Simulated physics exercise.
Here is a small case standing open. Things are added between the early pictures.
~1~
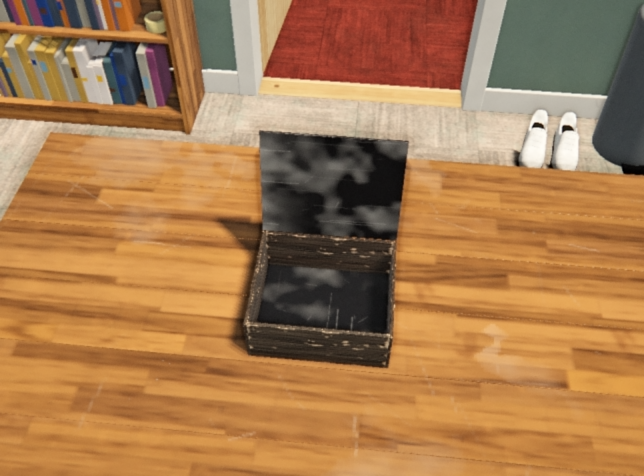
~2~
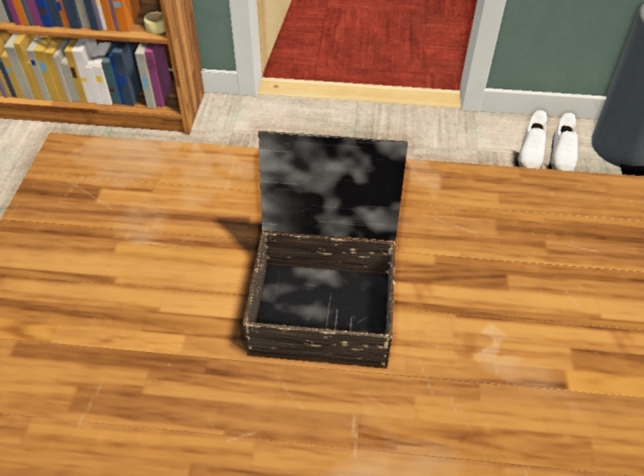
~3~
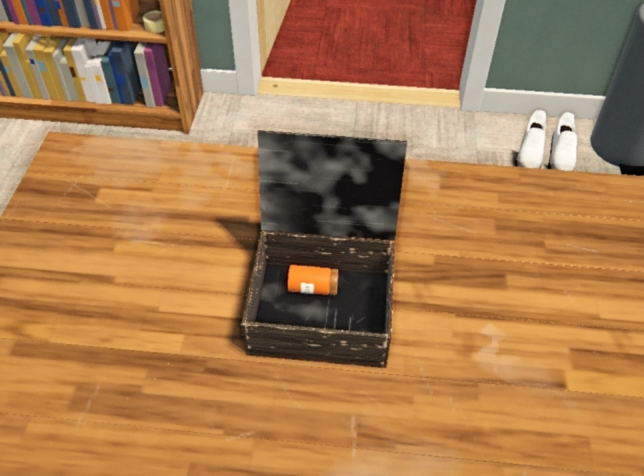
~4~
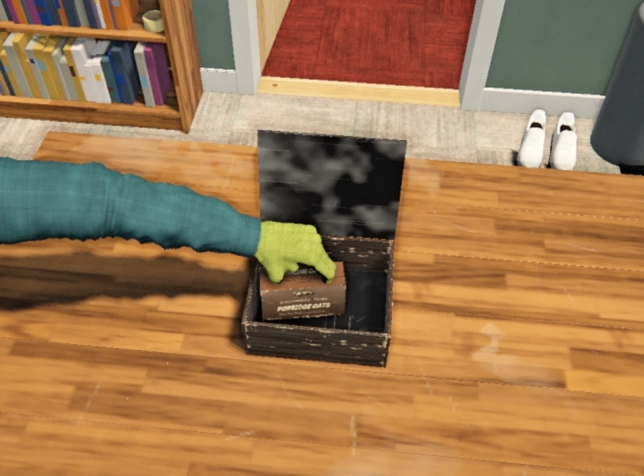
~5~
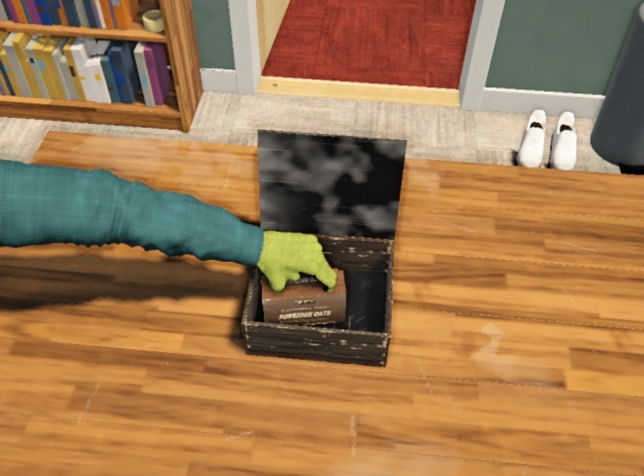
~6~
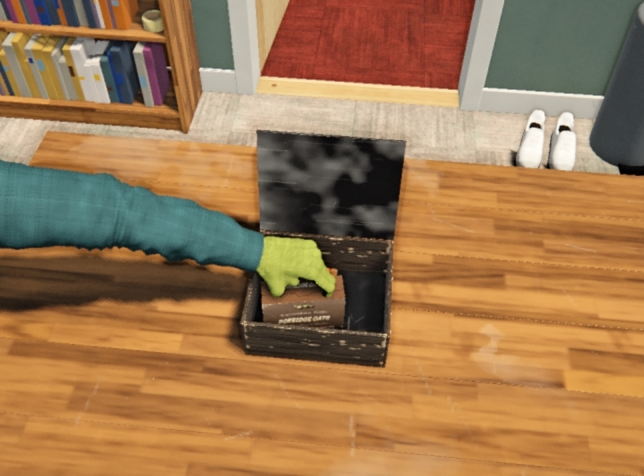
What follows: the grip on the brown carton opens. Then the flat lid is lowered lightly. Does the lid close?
The lid closes.
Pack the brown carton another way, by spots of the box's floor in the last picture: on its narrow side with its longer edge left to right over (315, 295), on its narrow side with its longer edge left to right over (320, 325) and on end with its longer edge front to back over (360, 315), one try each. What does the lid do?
In the first case it closes; in the second case it sits on the rim; in the third case it stays ajar.
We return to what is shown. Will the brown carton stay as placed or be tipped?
The brown carton keeps its pose.
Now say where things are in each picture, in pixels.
In the first picture, the last thing is not in view yet.
In the second picture, the last thing is not in view yet.
In the third picture, the last thing is not in view yet; orange shaker (313, 280).
The fourth picture shows on its way; brown carton (303, 291).
The fifth picture shows on its way; brown carton (304, 300).
The sixth picture shows in place under the hand; brown carton (303, 304).
Then, 1.20 s later than the last frame, lid starting down.
Then, 1.60 s later than the last frame, lid 57° above the rim.
Then, 1.80 s later than the last frame, lid 38° above the rim.
Then, 2.10 s later than the last frame, lid 3° above the rim.
When it is over, lid shut; both as before. End places, in pixels of the last picture, brown carton near (303, 304).
